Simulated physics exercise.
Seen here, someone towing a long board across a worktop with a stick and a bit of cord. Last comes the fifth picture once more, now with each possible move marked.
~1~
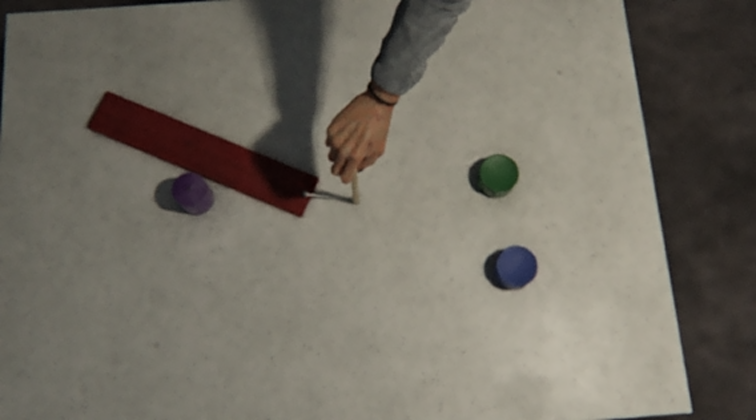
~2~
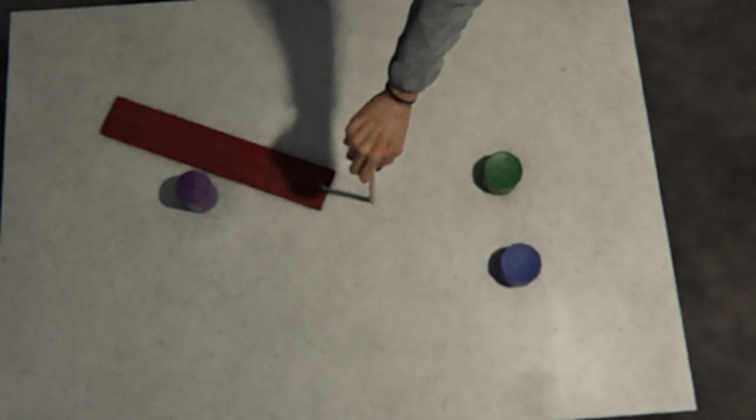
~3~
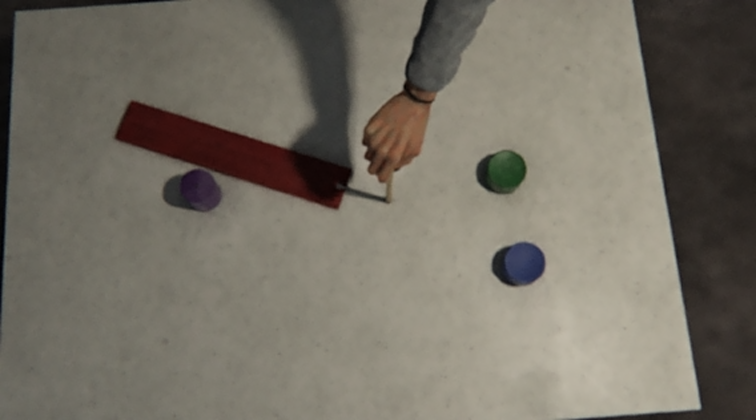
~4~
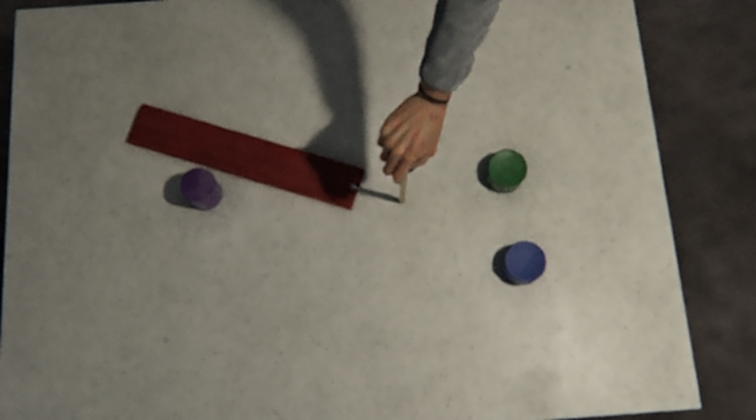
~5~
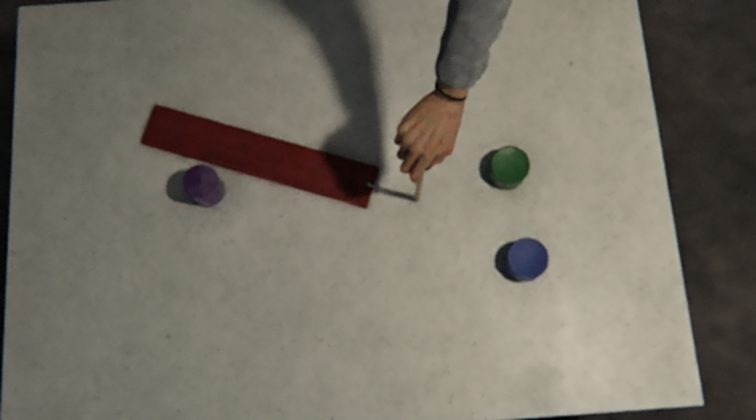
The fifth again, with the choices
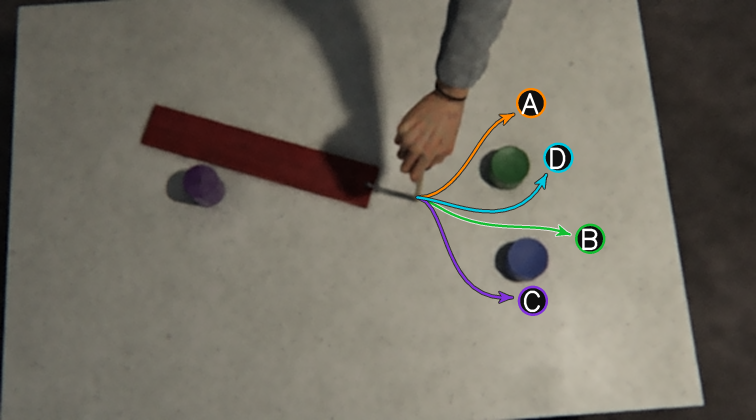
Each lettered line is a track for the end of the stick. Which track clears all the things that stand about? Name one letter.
Choose path C.
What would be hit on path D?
It is the green tub.
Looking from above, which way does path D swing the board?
Anticlockwise.
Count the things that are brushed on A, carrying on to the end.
One.
On the marked copy, A from (417, 197) via (469, 160) to (514, 115); B from (417, 197) via (491, 225) to (570, 234); C from (417, 197) via (455, 264) to (512, 297); D from (417, 197) via (495, 211) to (546, 175).
Following C. Soon after the start, foot of the stick (444, 239), middle of the board (295, 170).
Later, foot of the stick (471, 286), middle of the board (330, 196).
In the end, foot of the stick (514, 298), middle of the board (365, 216); nothing has been touched.
As for the rest, A meets the purple tin; B meets the blue tub; D meets the green tub.
